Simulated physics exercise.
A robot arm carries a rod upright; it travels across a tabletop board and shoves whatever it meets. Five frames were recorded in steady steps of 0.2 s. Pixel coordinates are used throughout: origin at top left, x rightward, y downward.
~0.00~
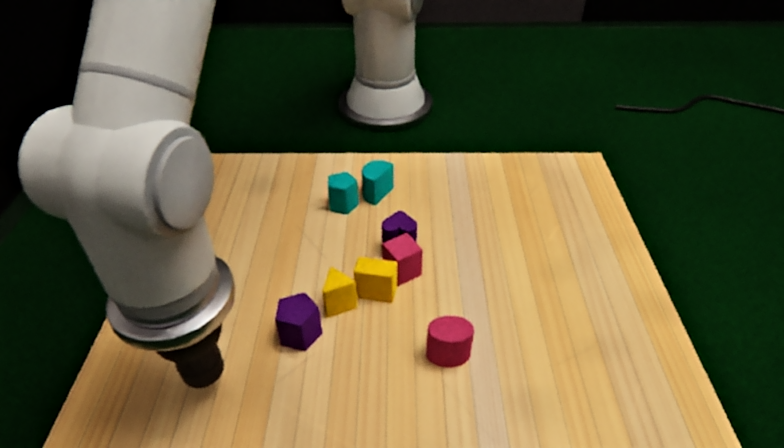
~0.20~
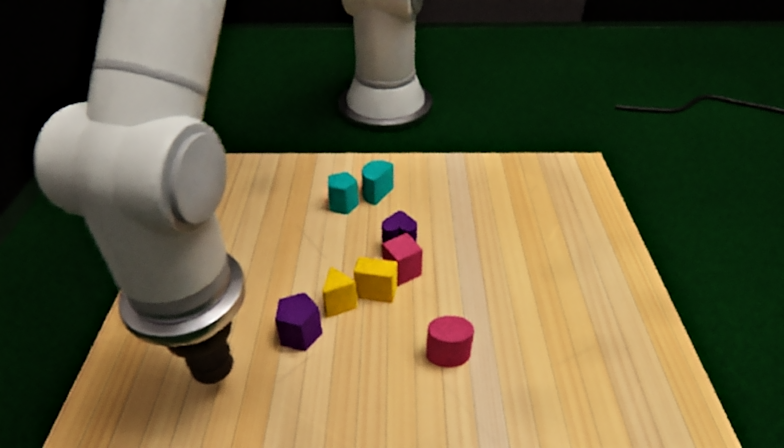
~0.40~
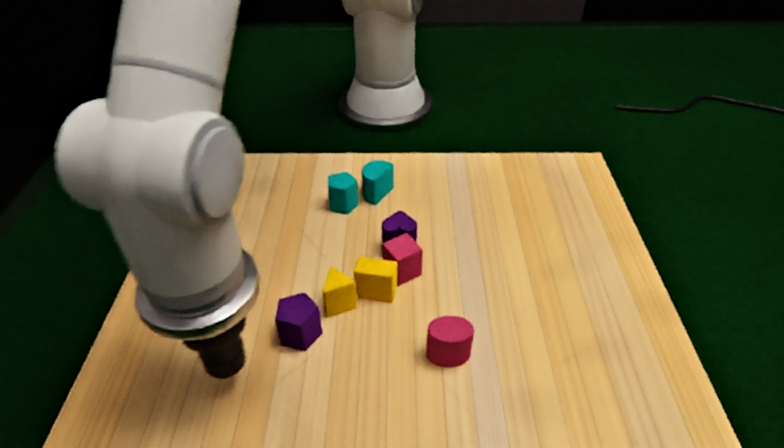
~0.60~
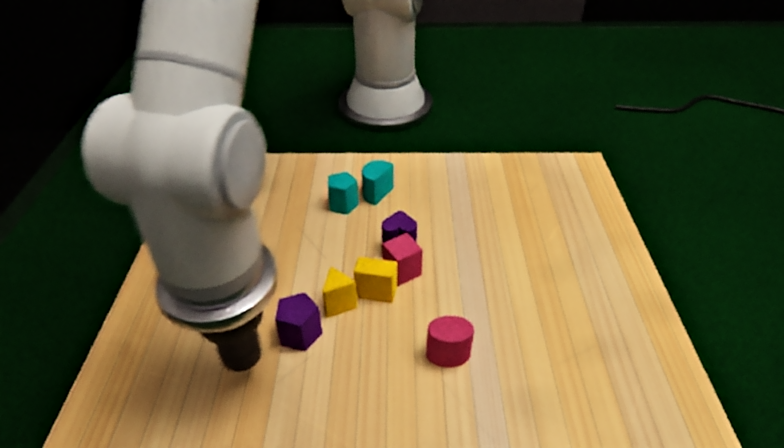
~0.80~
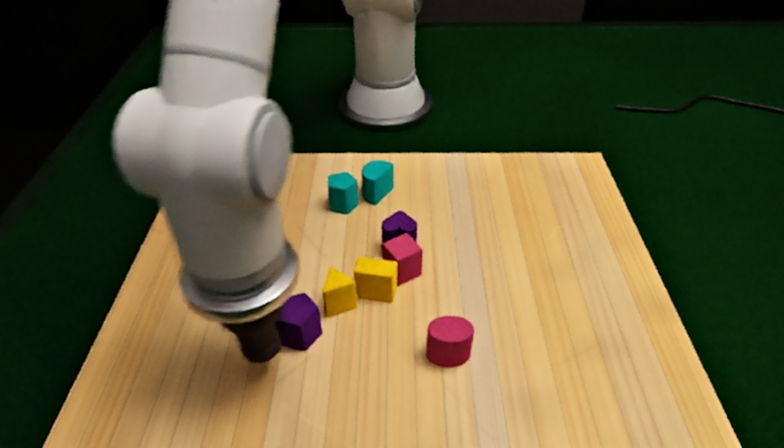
A robot arm moves right across the wooden board to the purple block's left side.
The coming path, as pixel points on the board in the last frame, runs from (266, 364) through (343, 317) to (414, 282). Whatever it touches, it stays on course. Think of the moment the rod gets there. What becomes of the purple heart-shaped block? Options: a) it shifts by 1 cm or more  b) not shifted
a - it shifts by 1 cm or more.
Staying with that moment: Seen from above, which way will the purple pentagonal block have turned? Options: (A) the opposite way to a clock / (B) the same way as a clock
(A)
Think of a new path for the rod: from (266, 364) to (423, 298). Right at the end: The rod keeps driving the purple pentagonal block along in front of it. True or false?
That is false.
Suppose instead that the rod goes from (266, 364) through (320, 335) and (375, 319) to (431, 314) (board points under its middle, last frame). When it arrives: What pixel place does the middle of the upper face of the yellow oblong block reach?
For the centre of its top, I'd go with (386, 248).
The first path, step by step. One third of the way, rod at (315, 315); purple pentagonal block at (337, 281); yellow triangular piece at (359, 265), turned 35° anticlockwise; yellow oblong block at (385, 254), turned 45° clockwise.
Two thirds of the way, rod at (368, 288); purple pentagonal block at (372, 250), turned 40° anticlockwise; yellow triangular piece at (374, 231), turned 80° anticlockwise; yellow oblong block at (399, 241), turned 70° clockwise; purple heart-shaped block at (401, 219).
At the end, rod at (415, 266); purple pentagonal block at (373, 246), turned 45° anticlockwise; yellow triangular piece at (373, 227), turned 90° anticlockwise; yellow oblong block at (407, 231), turned 60° clockwise; purple heart-shaped block at (403, 211), turned 15° anticlockwise.
